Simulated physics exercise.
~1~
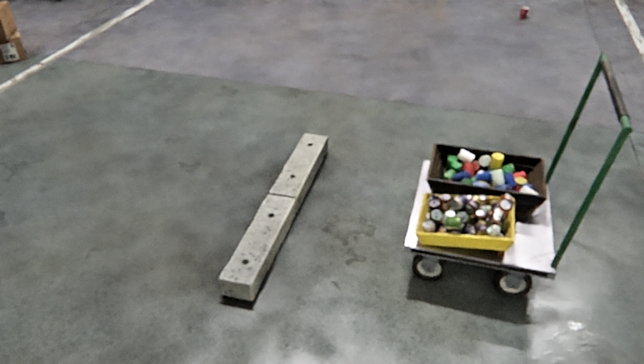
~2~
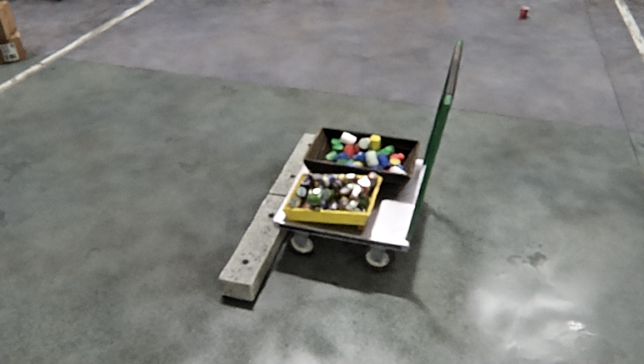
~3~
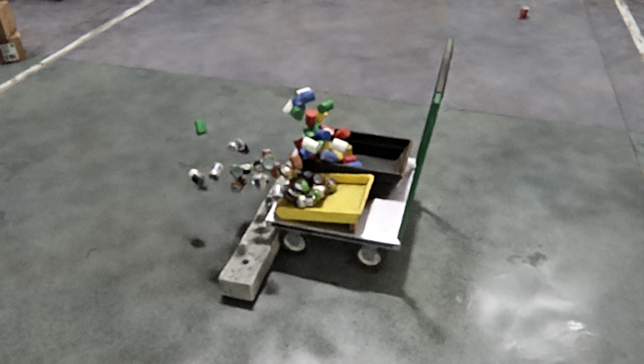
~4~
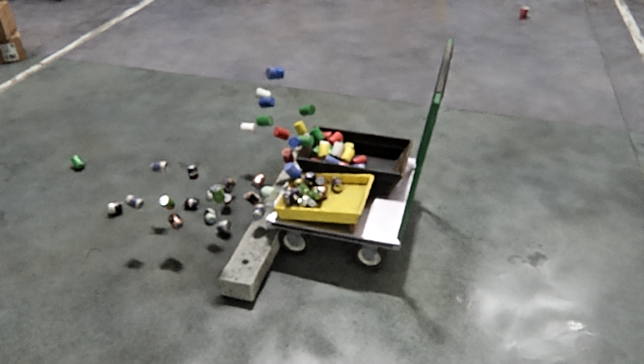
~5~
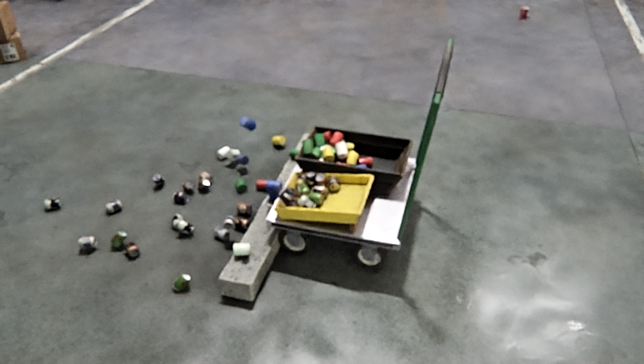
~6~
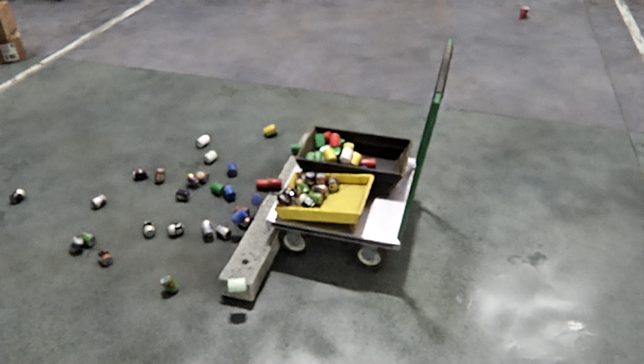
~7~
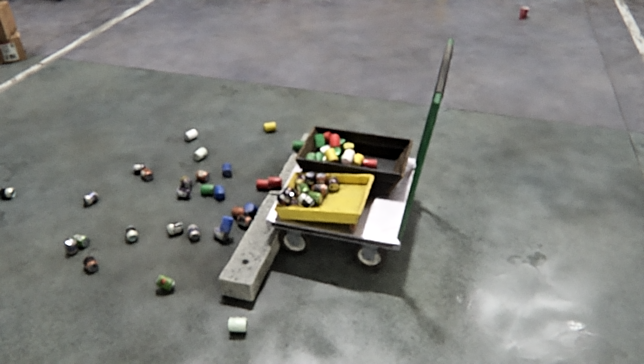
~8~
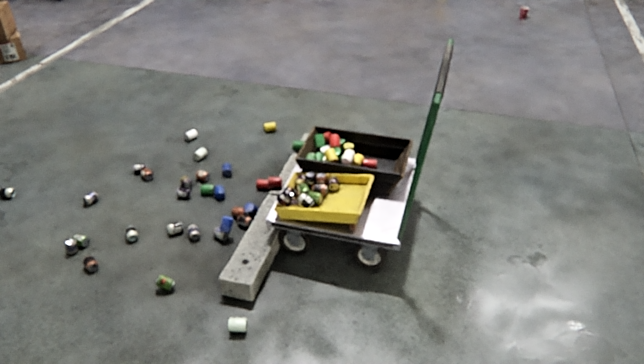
A flat cart with a green handle, carrying a yellow container in front of a black one, stands at the right of a grey warehouse floor, seen from above by a still camera. Small cans fill the yellow container and colourful jars fill the black one. The cart rolls left toward a long concrete beam and stops abruptly against it. The loose goods surge forward, and many fly over the containers' left ends. They drop, bounce and roll across the floor, some landing near the beam. Finally the scattered pieces lie still, while both containers stay on the cart, partly full.
